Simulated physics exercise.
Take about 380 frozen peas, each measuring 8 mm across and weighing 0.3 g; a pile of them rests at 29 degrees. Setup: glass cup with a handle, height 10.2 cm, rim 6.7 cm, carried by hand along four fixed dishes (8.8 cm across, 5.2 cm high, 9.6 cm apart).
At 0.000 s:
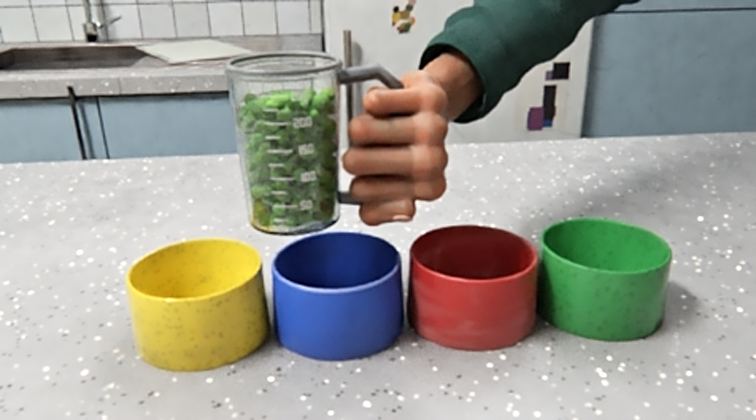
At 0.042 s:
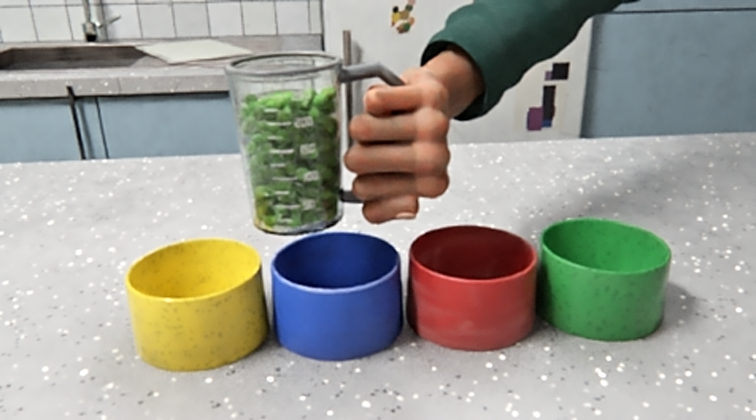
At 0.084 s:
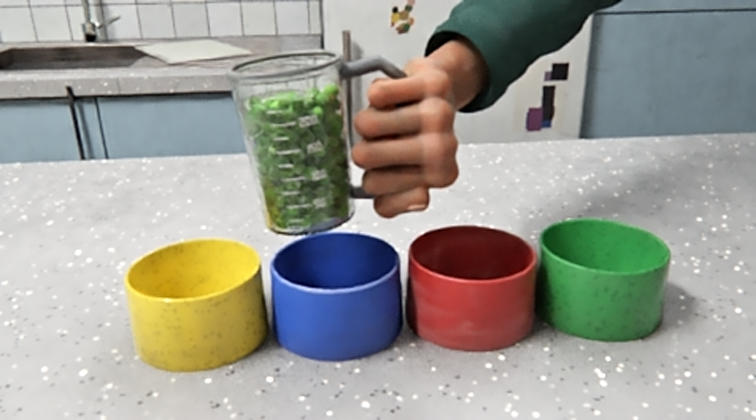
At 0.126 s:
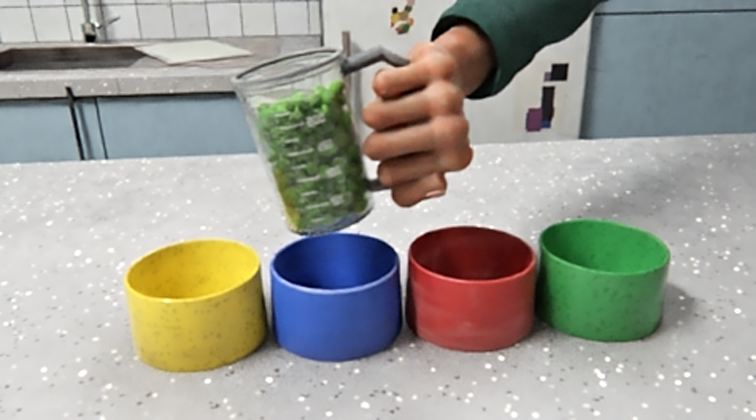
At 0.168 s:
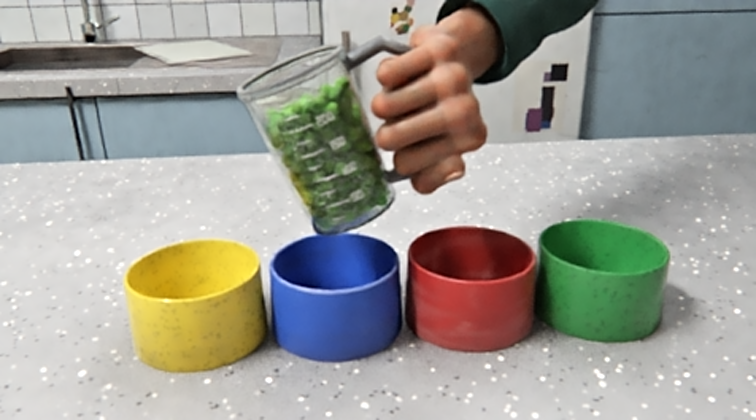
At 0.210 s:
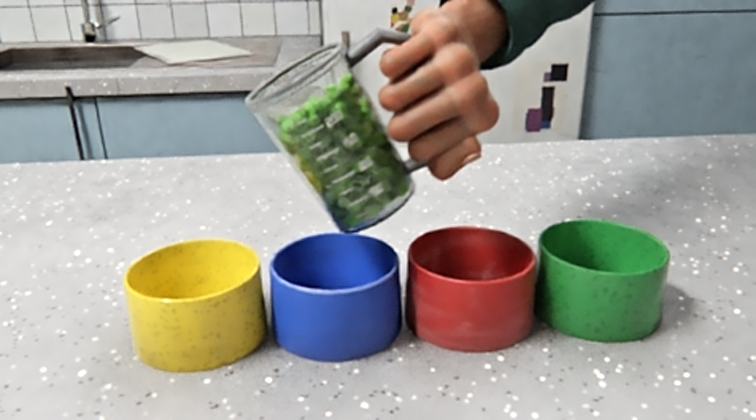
In a kitchen, a speckled light-grey counter is seen from the front and slightly above by a still camera, with a sink, white tiles and pale blue cabinets behind. Four open dishes stand in a row, yellow, blue, red and green from left to right, below a clear cup of green peas held by its handle. The hand, in a dark green sleeve, first barely moves, then tilts the cup steadily leftward while shifting slightly right.
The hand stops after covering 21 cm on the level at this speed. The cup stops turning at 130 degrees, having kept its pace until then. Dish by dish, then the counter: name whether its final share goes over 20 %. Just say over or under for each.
Going through them: Red comes out over, blue comes out under, green comes out under, yellow comes out under, counter comes out under.
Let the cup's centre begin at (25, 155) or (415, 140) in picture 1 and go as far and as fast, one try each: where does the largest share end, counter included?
The winner: Yellow; green.
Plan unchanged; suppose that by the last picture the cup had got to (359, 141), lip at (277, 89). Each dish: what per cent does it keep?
Kept per dish: Red = 60, blue = 0, green = 10, yellow = 0.
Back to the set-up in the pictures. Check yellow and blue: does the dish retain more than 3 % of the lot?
Well, yellow gets a cross and blue gets a tick.
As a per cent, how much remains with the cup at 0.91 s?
15 %.
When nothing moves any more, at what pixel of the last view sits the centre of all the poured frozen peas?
After settling, the middle sits near (462, 289).
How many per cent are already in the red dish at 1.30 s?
Close to 85 per cent at that point.
Then, at 0.63 s, tilt 110 degrees; cup holds 95 %, blue 5 %.
After 0.91 s, tilt 130 degrees; cup holds 15 %, red 70 %, blue 10 %.
After 1.30 s, tilt 130 degrees; cup holds 0 %, red 85 %, blue 10 %.
In the end, at 1.6 s, red 85 %, blue 10 %, green 0 %, yellow 0 %, counter 5 %.
